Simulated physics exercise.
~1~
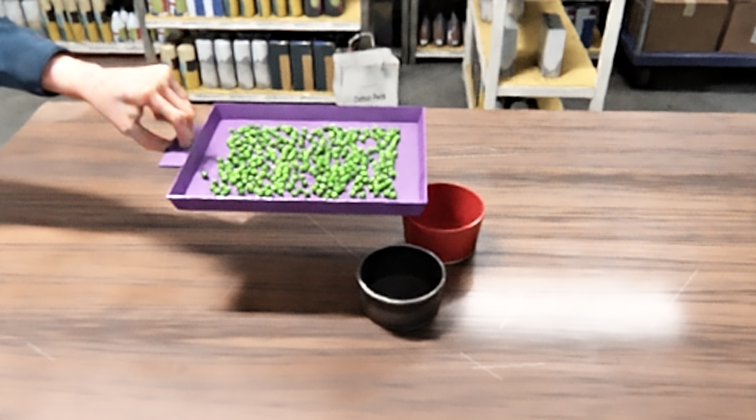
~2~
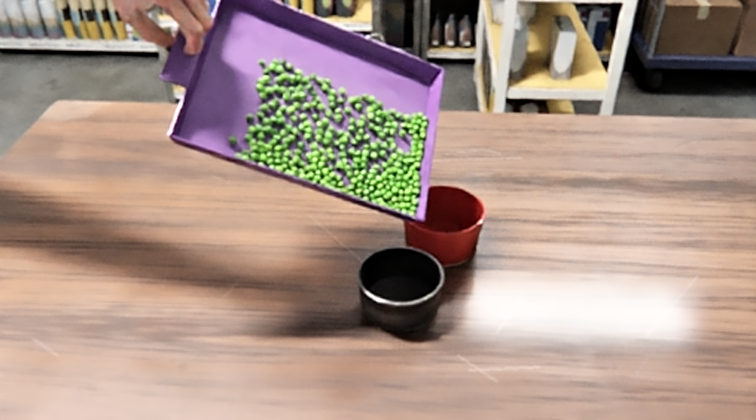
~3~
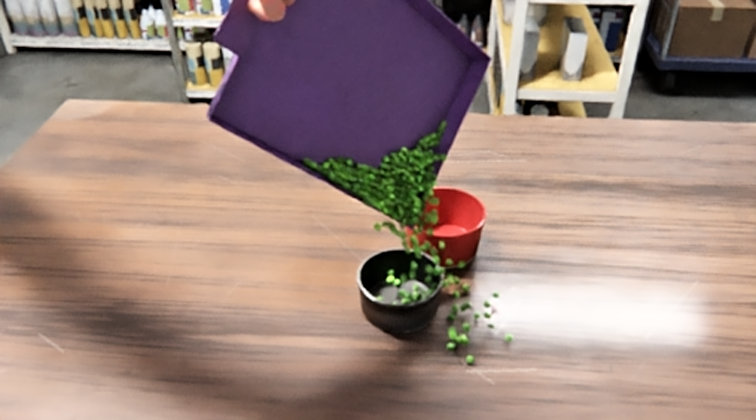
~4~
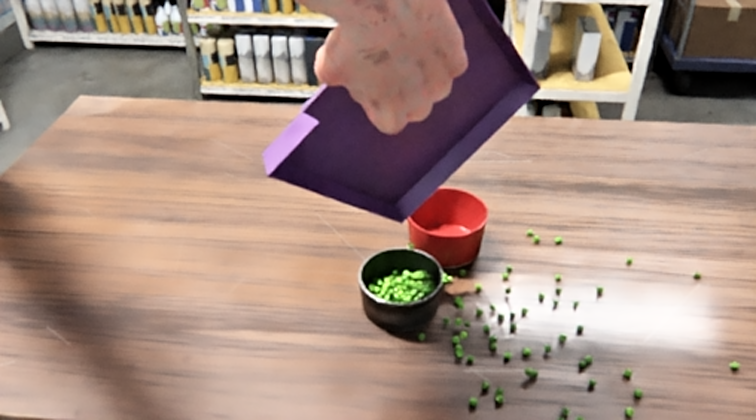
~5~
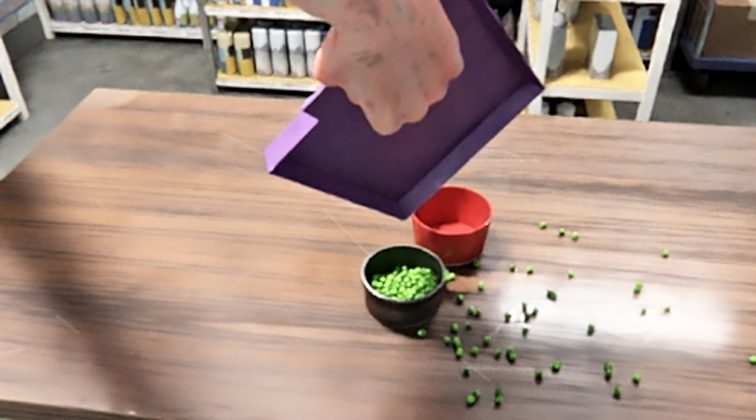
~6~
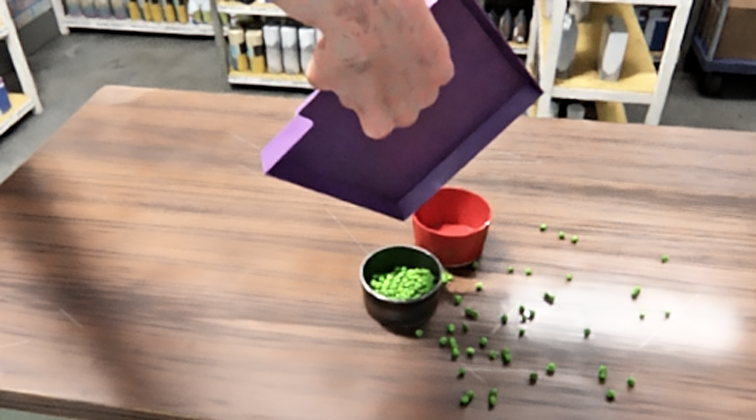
At first, a hand holds a shallow purple tray of small green peas above a wooden table, where a black dish stands in front of a red one. The hand tips the tray to the right, and the peas slide toward its lower corner. As it tilts further, they pour over the edge into the black dish, while some scatter across the table to the right. The tray empties and stays steeply tipped in the hand. In the end, most of the peas sit heaped in the black dish, the red dish appears empty, and stray peas dot the tabletop.
